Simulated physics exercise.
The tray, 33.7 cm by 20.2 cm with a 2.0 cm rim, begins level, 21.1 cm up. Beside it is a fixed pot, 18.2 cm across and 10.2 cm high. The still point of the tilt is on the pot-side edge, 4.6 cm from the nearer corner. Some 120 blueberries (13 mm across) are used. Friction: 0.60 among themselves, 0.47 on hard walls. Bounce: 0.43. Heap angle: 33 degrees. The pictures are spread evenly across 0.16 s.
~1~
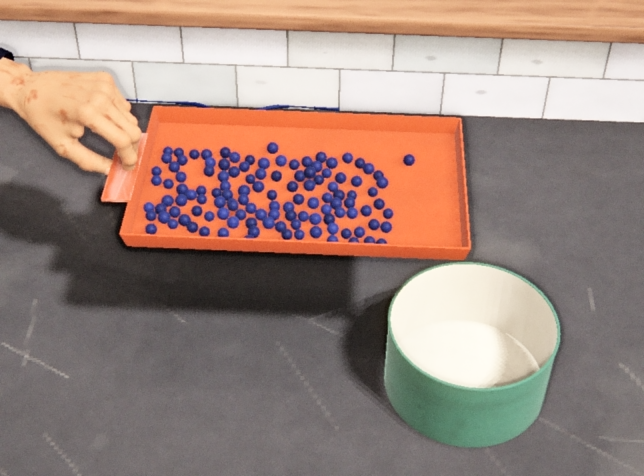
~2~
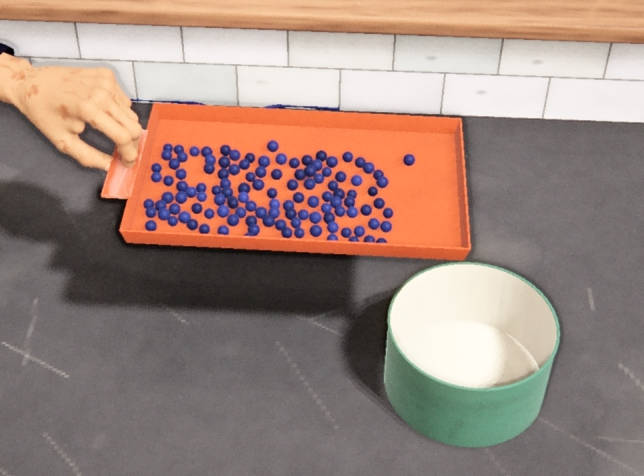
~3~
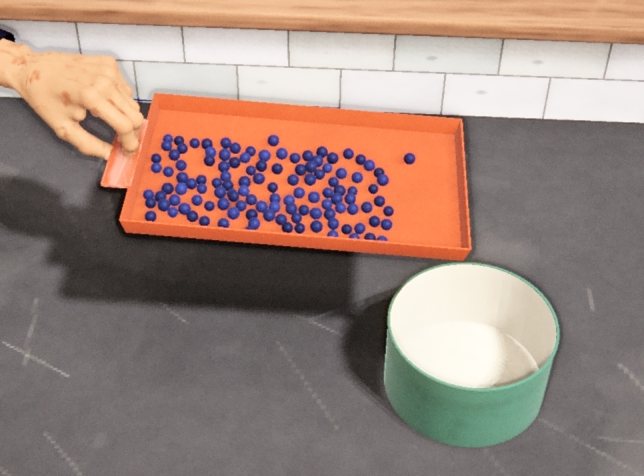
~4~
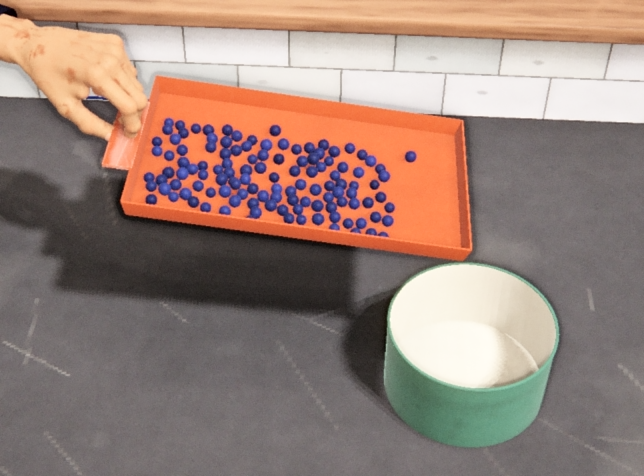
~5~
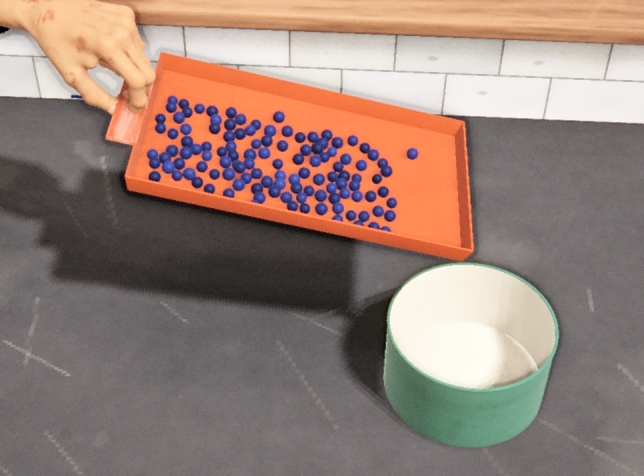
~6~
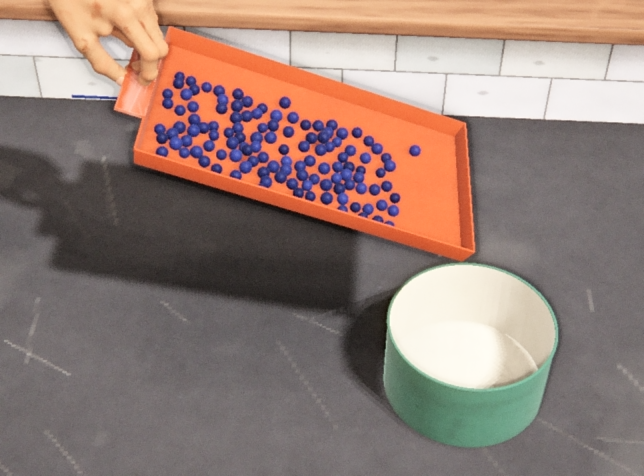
On a dark grey kitchen counter against white tiles below a wooden ledge, the view looks down from a fixed angle. An orange tray scattered with dark blue blueberries sits left of and behind a green pot with a white interior, a hand gripping its left end. The hand lifts that end slowly, then faster, tilting the tray rightward while the berries keep their places on it.
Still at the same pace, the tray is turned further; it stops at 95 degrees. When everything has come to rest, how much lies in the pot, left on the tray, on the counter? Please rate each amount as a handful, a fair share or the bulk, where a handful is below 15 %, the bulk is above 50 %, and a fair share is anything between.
Pot: A fair share; tray: A handful; counter: The bulk.
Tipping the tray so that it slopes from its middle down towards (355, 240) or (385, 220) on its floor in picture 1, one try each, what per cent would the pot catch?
First try: About 60 percent; second try: About 60 percent.
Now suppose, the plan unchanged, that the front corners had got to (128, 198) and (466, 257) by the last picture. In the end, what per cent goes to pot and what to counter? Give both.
In the pot: 70 per cent; on the counter: 30 per cent.
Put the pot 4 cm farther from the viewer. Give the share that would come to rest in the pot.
In that case about 40 percent would end up there.
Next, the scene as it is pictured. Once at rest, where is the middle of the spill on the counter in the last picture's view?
Look close to (603, 315) in the last picture.
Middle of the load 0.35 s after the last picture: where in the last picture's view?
Roughly (475, 174).
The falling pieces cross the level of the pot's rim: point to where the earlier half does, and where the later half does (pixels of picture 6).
Roughly (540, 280) to start, and after that (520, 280).
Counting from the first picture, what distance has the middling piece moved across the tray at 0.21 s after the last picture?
3 cm.
Then, 0.21 s after the last picture, tilt 58 degrees; the tray holds 100 %, the pot 0 %.
Then, 0.35 s after the last picture, tilt 84 degrees; the tray holds 100 %, the pot 0 %.
Then, 0.62 s after the last picture, tilt 95 degrees; the tray holds 5 %, the pot 20 %.
In the end, pot 30 %, tray 0 %, counter 70 %.
